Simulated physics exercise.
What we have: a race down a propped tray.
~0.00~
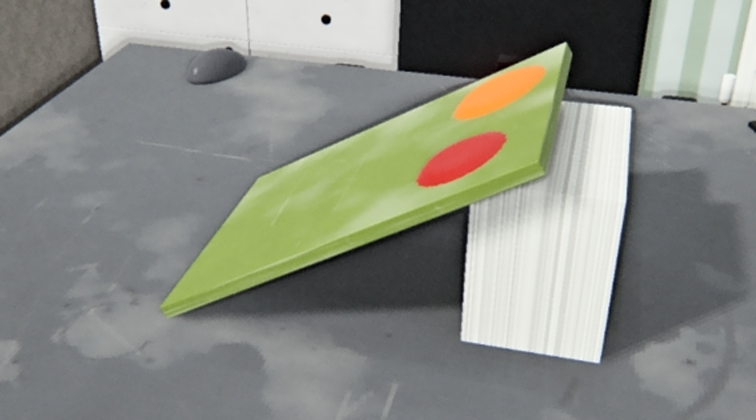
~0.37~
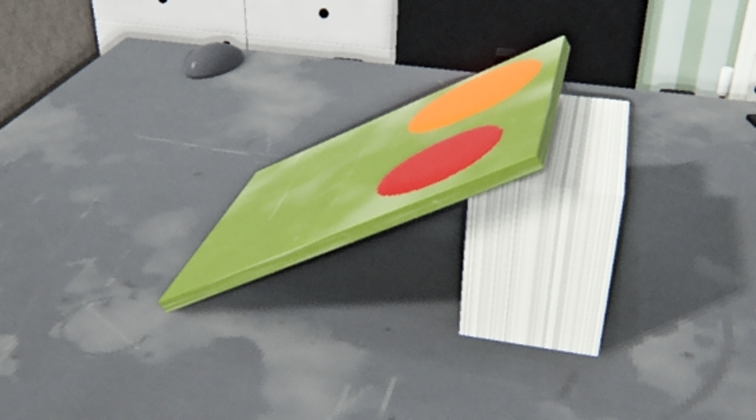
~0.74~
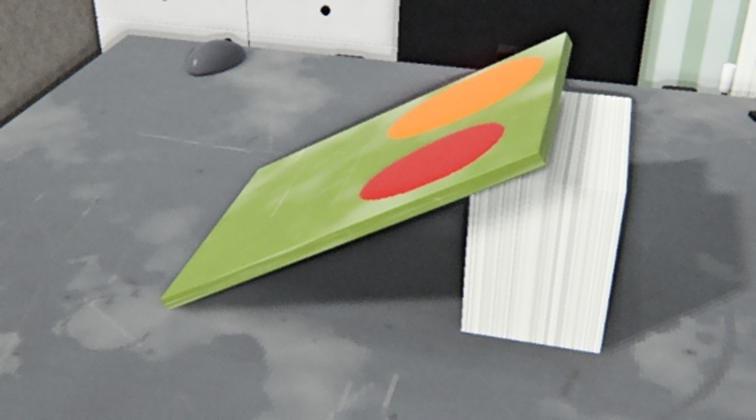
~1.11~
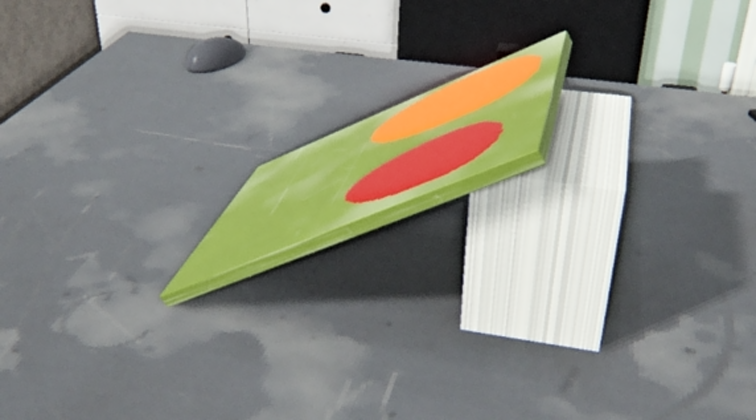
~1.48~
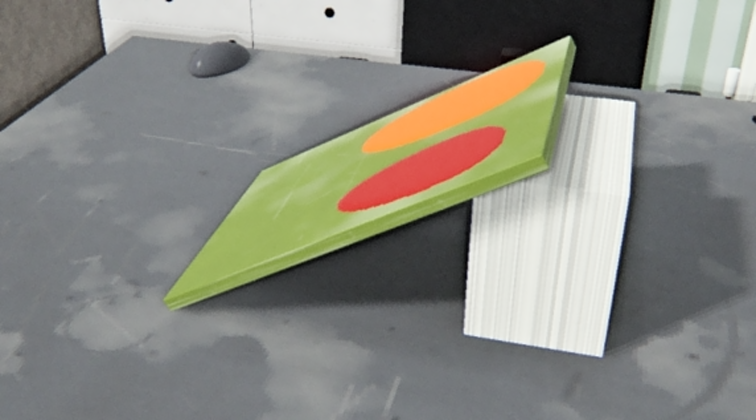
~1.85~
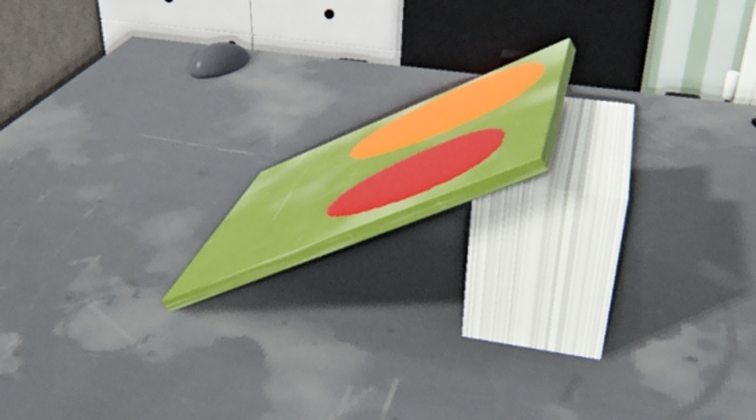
A green tray propped on a white block on a gray table, with orange and red paint streaks stretching slowly down its slope.
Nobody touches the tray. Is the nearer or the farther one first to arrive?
The farther one gets there first.
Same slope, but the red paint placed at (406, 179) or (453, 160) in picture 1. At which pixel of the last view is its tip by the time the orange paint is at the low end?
Around (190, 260) in the first try, (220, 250) in the second.
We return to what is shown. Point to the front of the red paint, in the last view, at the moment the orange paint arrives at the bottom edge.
Near (235, 243).
After 5.2 s, the red paint is three quarters of the way down; the orange paint is three quarters of the way down.
After 8.1 s, the red paint is three quarters of the way down; the orange paint is close to the edge.
After 10.4 s, the red paint is three quarters of the way down; the orange paint is at the low edge.
